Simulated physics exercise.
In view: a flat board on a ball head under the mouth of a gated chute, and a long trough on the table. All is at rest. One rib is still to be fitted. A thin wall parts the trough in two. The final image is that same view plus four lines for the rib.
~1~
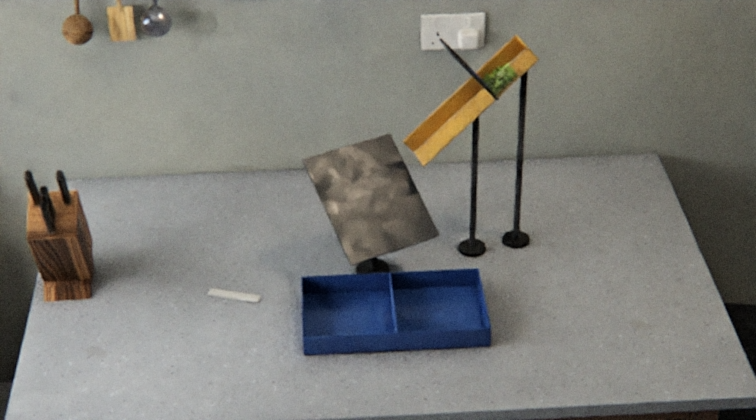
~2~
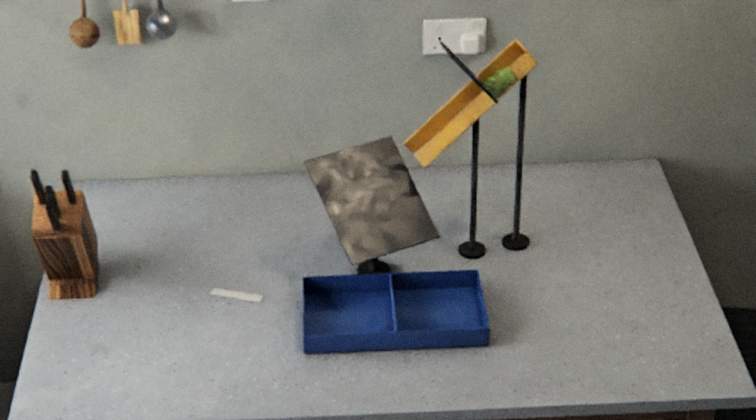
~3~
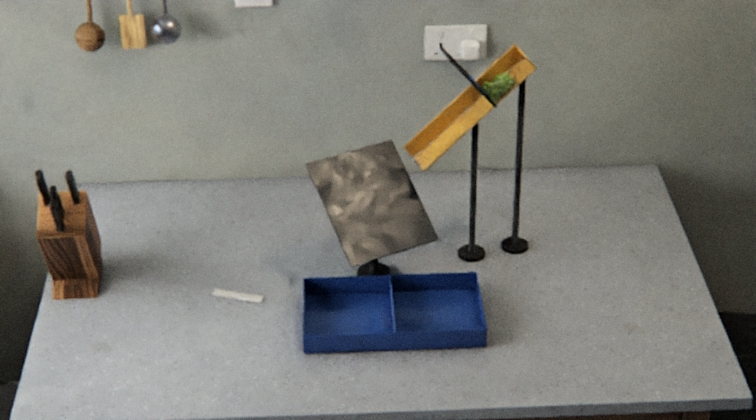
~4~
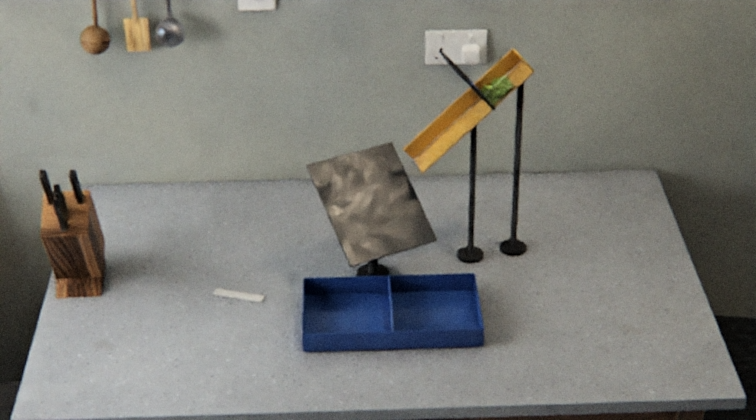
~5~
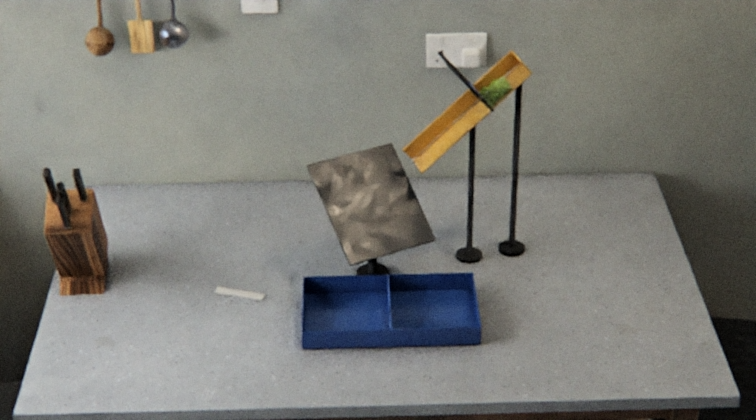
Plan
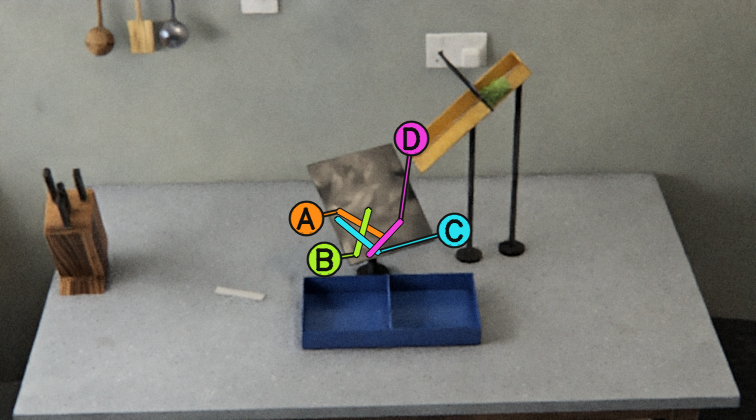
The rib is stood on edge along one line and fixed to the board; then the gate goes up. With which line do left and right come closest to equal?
Line B does it best.
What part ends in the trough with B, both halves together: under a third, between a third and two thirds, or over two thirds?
Line B gives over two thirds.
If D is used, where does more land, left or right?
Left.
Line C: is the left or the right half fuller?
Right.
On the marked copy, line A from (339, 211) to (384, 237); line B from (368, 210) to (356, 254); line C from (337, 219) to (378, 252); line D from (400, 221) to (369, 254).
With A, of what is caught, about a tenth in the left half, the larger part in the right.
With B, of what is caught, roughly two thirds in the left half, roughly a third in the right.
With C, of what is caught, about a tenth in the left half, the larger part in the right.
With D, of what is caught, almost all in the left half, about a tenth in the right.
